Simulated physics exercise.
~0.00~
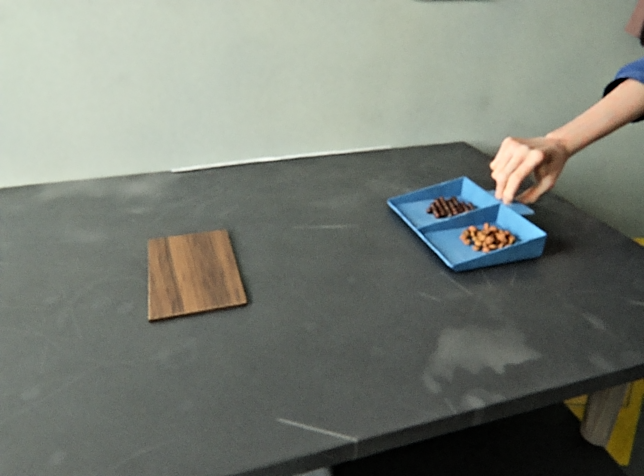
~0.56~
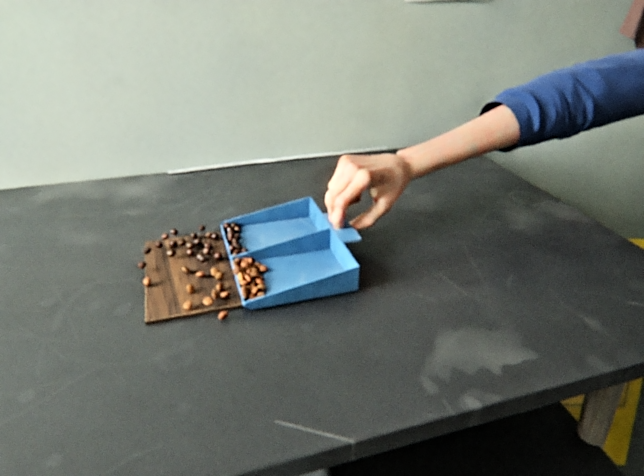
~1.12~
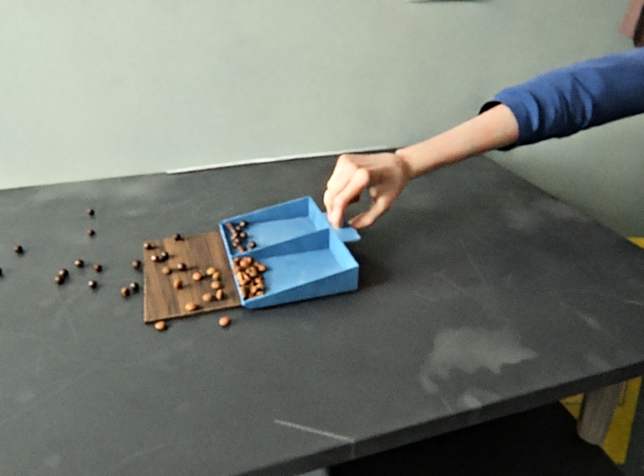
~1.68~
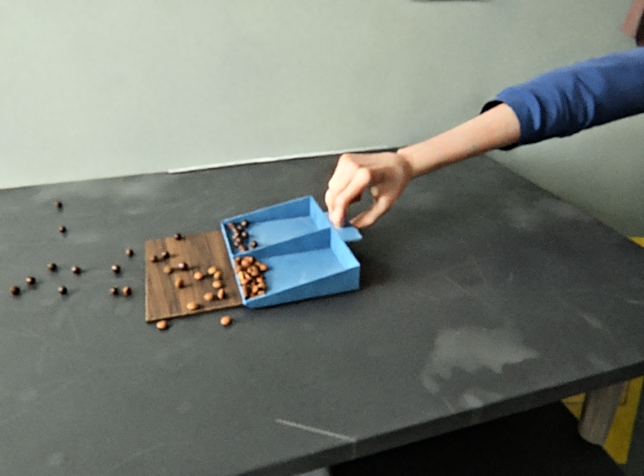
A hand slid a blue two-part tray left across a dark table until it stopped at a flat wooden board, and brown and darker bean-like pieces spilled over the front, some resting on the board and several dark ones scattered beyond it.
